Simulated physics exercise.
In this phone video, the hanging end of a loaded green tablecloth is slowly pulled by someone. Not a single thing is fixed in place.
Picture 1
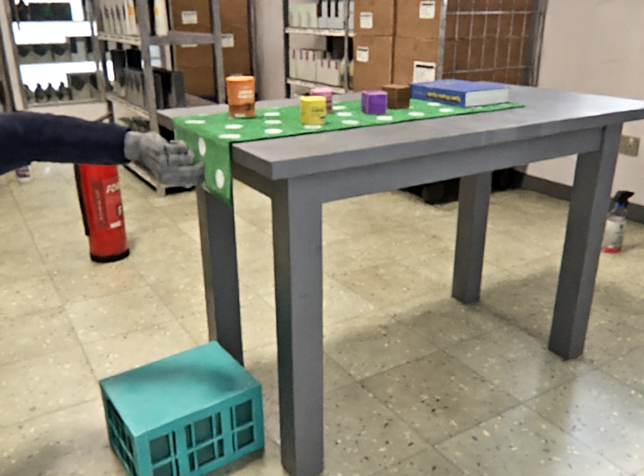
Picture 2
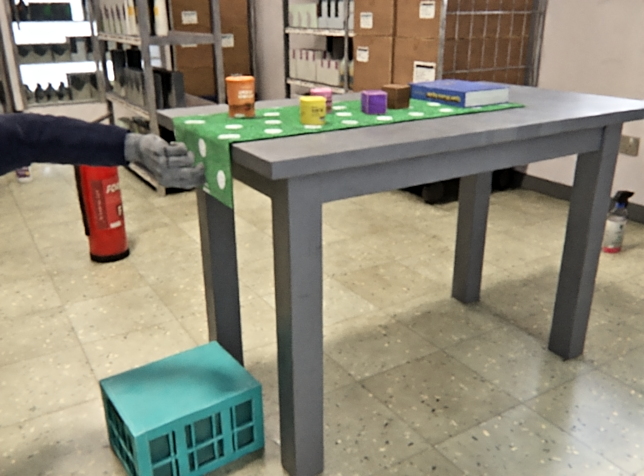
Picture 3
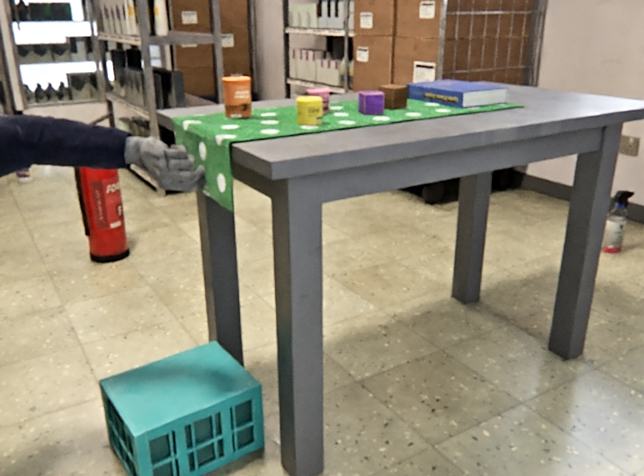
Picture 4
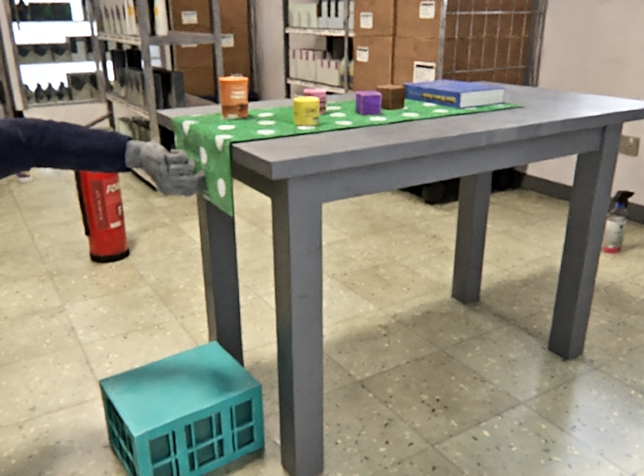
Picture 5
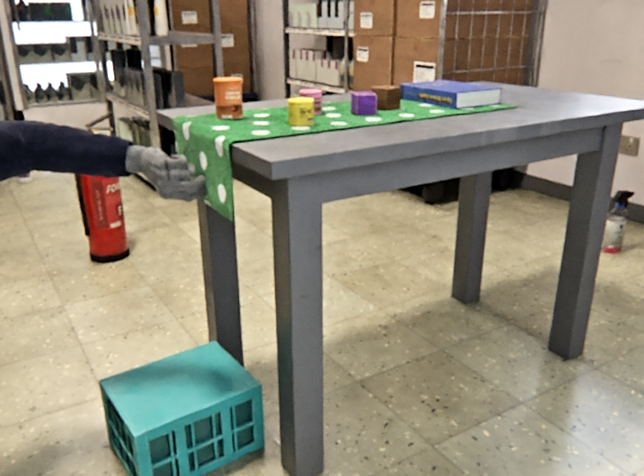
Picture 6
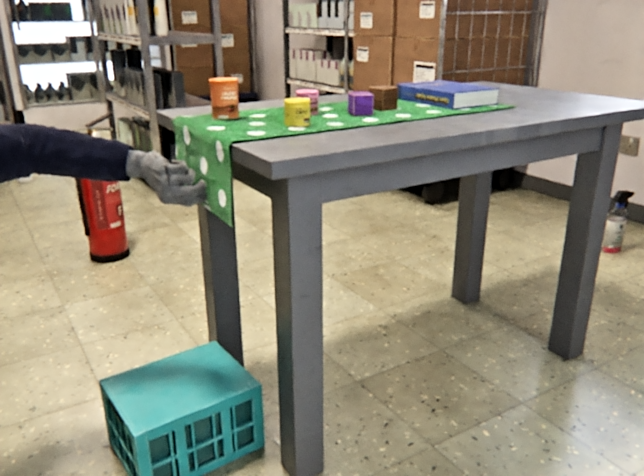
In a storage room, a gloved hand slowly tugged the hanging end of a spotted green cloth down a little, and the pots, cubes and blue book on it shifted slightly left across the gray table.
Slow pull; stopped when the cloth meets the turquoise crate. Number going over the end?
Four.
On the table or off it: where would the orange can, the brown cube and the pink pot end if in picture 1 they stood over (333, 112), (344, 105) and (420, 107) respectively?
Here's how it goes: The orange can ends up down, the brown cube ends up down, and the pink pot makes it through.
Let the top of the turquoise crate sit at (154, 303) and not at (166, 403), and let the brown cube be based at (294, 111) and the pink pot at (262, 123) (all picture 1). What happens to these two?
The brown cube ends up still on top and the pink pot ends up off the top.
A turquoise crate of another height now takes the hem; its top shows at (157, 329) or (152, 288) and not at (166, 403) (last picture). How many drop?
It comes to 2 for the first height and 1 for the second.
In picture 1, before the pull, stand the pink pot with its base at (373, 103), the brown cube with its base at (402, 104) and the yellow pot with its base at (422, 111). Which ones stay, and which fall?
In the end the pink pot is still up there, the brown cube is still up there and the yellow pot is still up there.
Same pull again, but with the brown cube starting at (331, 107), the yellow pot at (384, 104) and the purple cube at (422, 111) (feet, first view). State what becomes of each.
The brown cube topples down, the yellow pot stays put, and the purple cube stays put.
A little later, hem near (208, 291); orange can and yellow pot gone.
Next, hem near (210, 350); orange can, yellow pot and pink pot gone.
When it is over, hem on the crate; orange can, yellow pot, pink pot and purple cube gone. It carries off four.
